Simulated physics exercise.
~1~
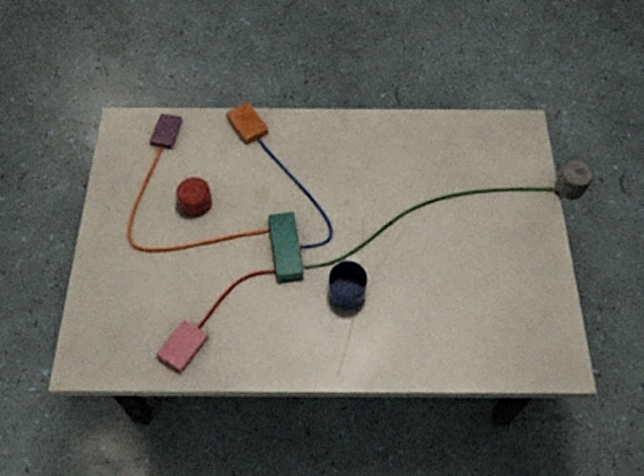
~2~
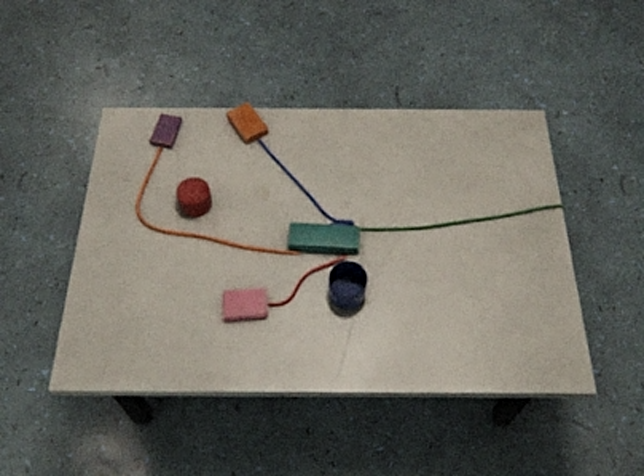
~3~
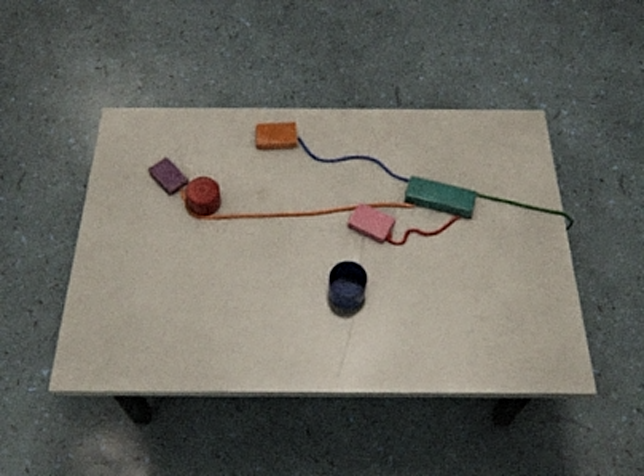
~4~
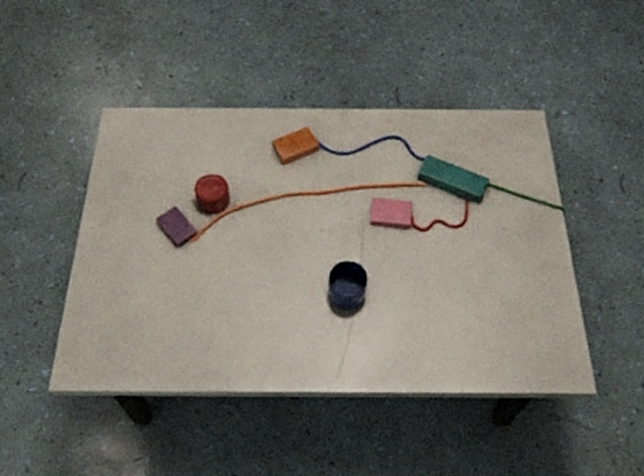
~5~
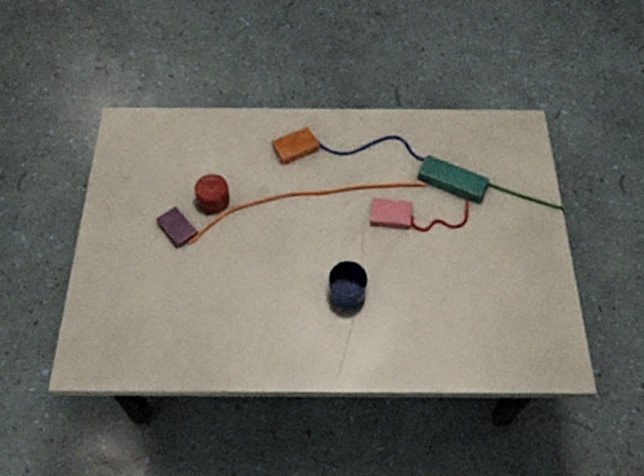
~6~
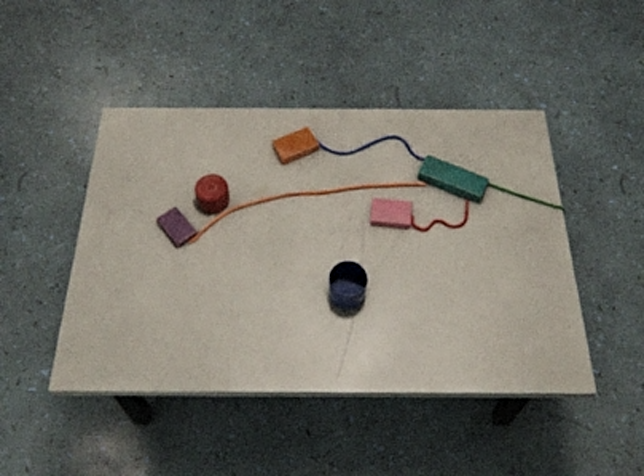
The clip shows a grey object going over the right edge of a table, its green cable pulling a teal block rightward, with the pink, orange and purple blocks dragged after it by thin cables, until all settle, the blue cup unmoved and the green cable hanging over the edge.
